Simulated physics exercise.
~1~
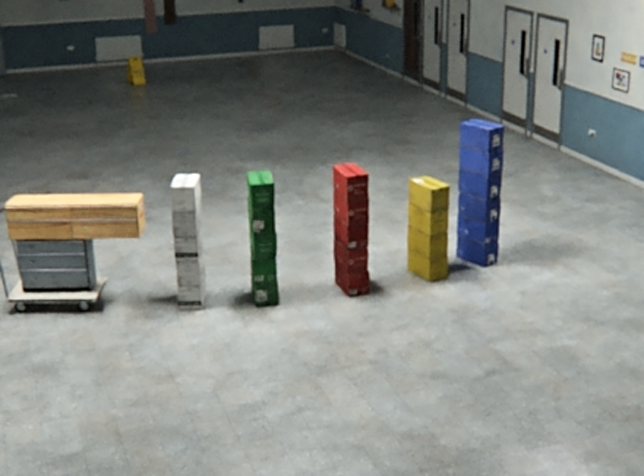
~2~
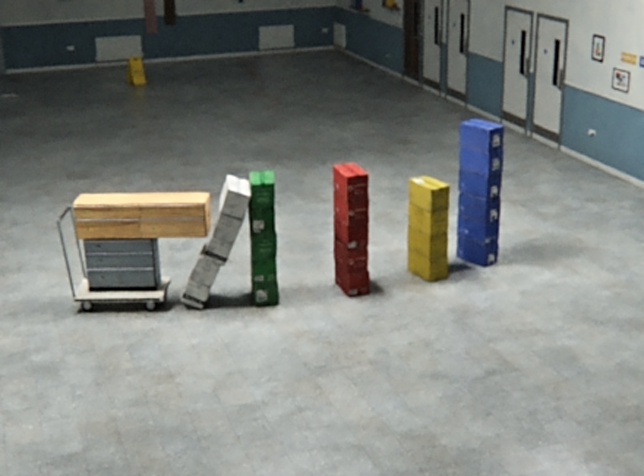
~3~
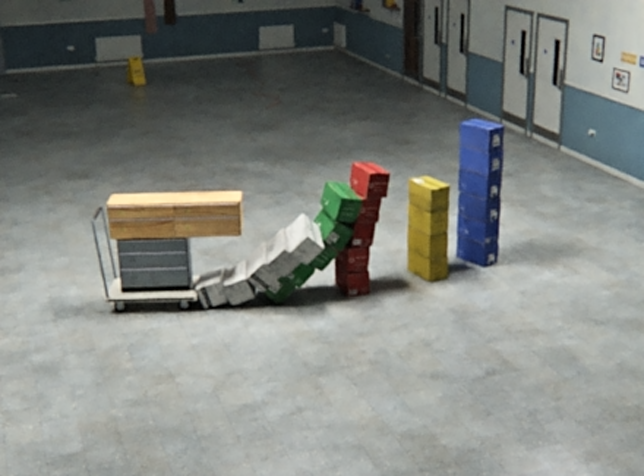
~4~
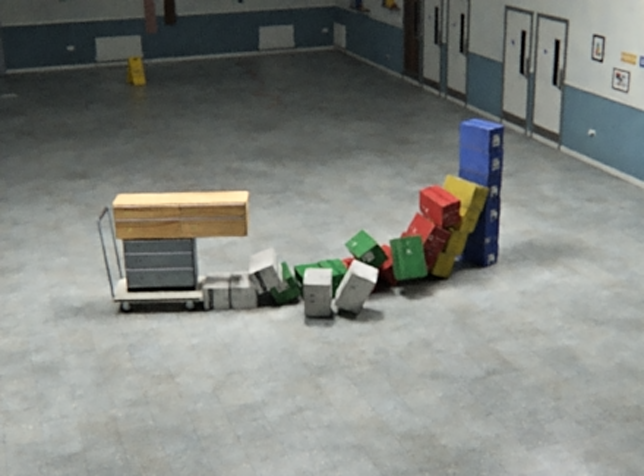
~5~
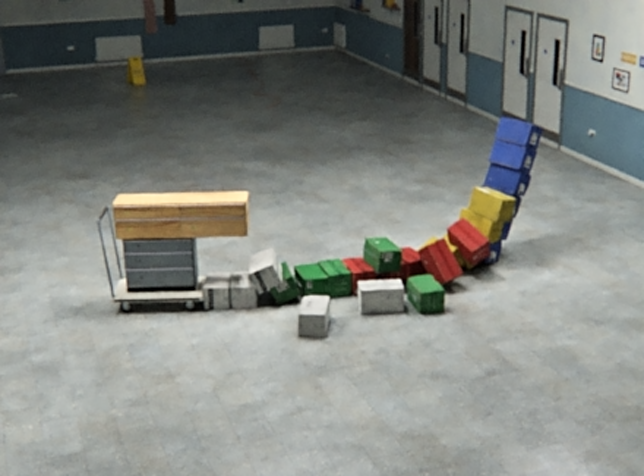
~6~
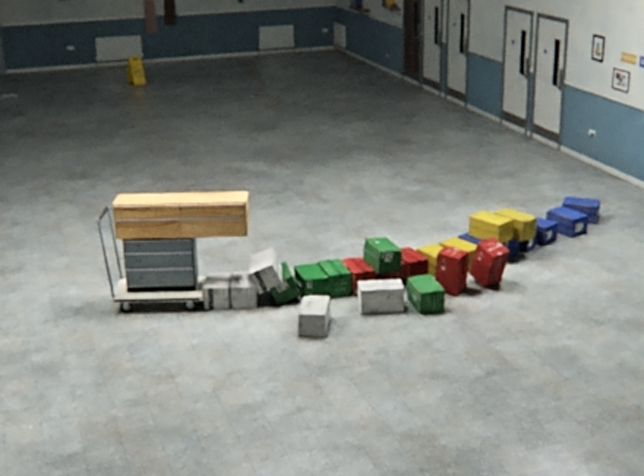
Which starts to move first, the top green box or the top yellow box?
The top green box starts to move first, tipping to the right while the top yellow box is still in place.
A loaded trolley rolls into the pale stack, toppling all five in turn into scattered boxes.
